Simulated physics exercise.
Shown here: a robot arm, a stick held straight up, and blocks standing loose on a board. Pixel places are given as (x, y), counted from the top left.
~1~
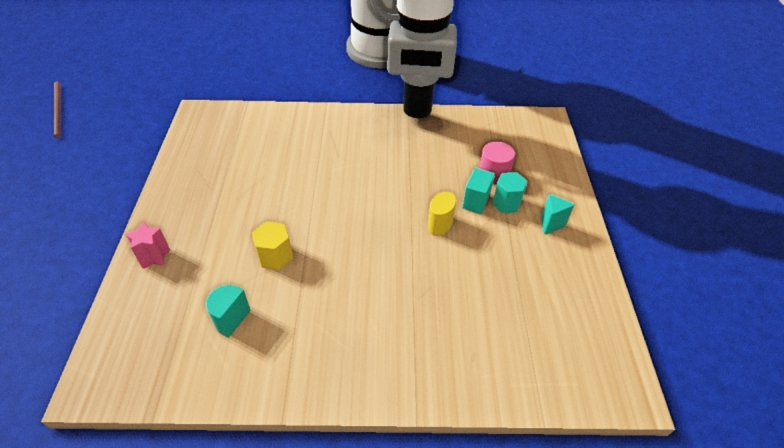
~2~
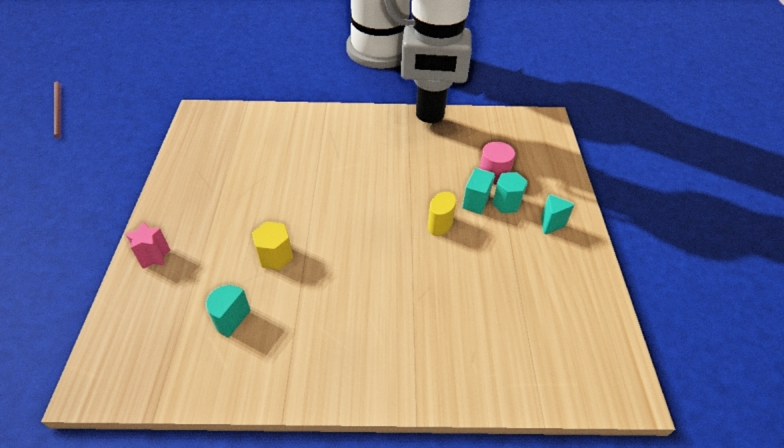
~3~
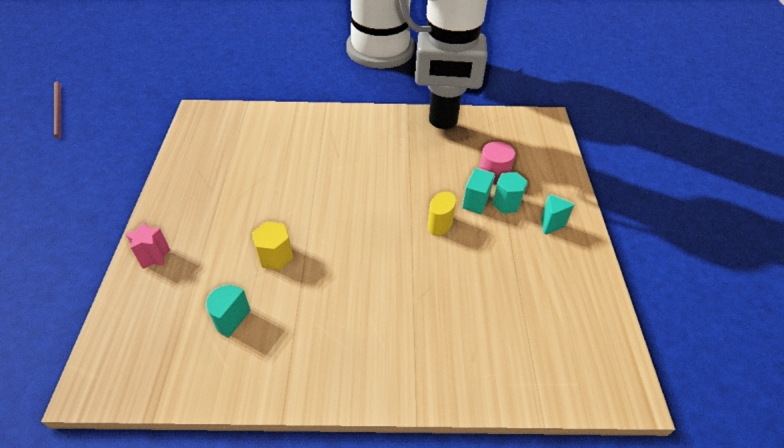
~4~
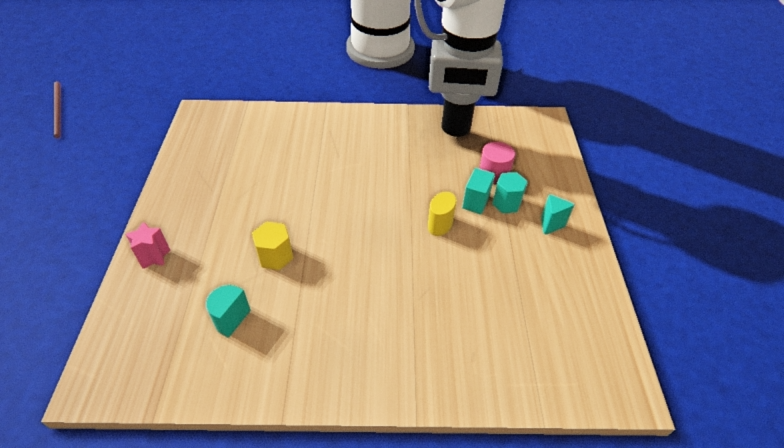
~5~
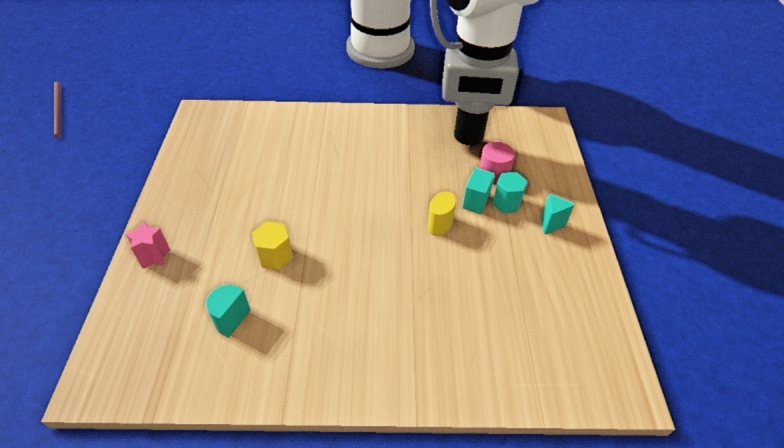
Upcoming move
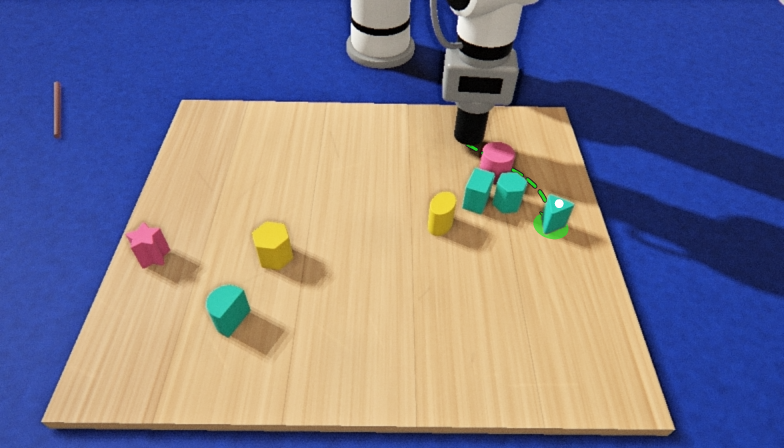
A robot arm with a black tip reaches over the far edge of a pale wooden board on a blue surface, seen from above and in front. Yellow, turquoise and pink blocks stand at the left and centre, with a turquoise and pink cluster at upper right. The arm slides its tip slightly rightward and nearer, up beside the pink cylinder, while the blocks and camera stay still.
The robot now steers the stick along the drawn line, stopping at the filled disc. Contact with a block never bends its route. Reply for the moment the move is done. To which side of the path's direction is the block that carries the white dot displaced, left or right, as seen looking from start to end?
Sideways, to the right.
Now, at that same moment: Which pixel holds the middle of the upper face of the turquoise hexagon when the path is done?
Its top centre lands on (495, 208).
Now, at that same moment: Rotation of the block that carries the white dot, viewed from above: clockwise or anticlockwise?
From the top, the block rotates counterclockwise.
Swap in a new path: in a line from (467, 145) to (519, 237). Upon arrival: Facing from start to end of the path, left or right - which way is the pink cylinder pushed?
Well, taking the path from its start to its end as straight ahead, the pink cylinder moves to the left.
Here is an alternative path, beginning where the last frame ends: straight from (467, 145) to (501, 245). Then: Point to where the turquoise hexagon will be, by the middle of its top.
The turquoise hexagon ends near (536, 209).
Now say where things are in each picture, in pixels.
In the first picture, lower end of the stick at (418, 110), tops of blocks, turquoise oblong block at (481, 180), pink cylinder at (499, 152), turquoise hexagon at (513, 182), turquoise three-sided block at (559, 204).
In the second picture, stick at (430, 115), blocks as before.
In the third picture, stick at (443, 120), blocks as before.
In the fourth picture, stick at (456, 127), blocks as before.
In the fifth picture, stick at (469, 136), turquoise oblong block at (481, 180), pink cylinder at (499, 152), turquoise hexagon at (513, 182), turquoise three-sided block at (559, 204).
The drawn path runs from (467, 145) by way of (504, 165) and (539, 190) to (551, 226); the dot is on the turquoise three-sided block.
The first path, step by step. One third of the way, stick at (507, 157); pink cylinder at (512, 165); turquoise hexagon at (513, 187).
Two thirds of the way, stick at (542, 182); pink cylinder at (529, 187); turquoise hexagon at (508, 201), turned 45° clockwise.
At the end, stick at (554, 217); turquoise oblong block not moved; pink cylinder at (528, 213); turquoise hexagon at (495, 208), turned 95° clockwise; turquoise three-sided block at (568, 225), turned 40° anticlockwise.
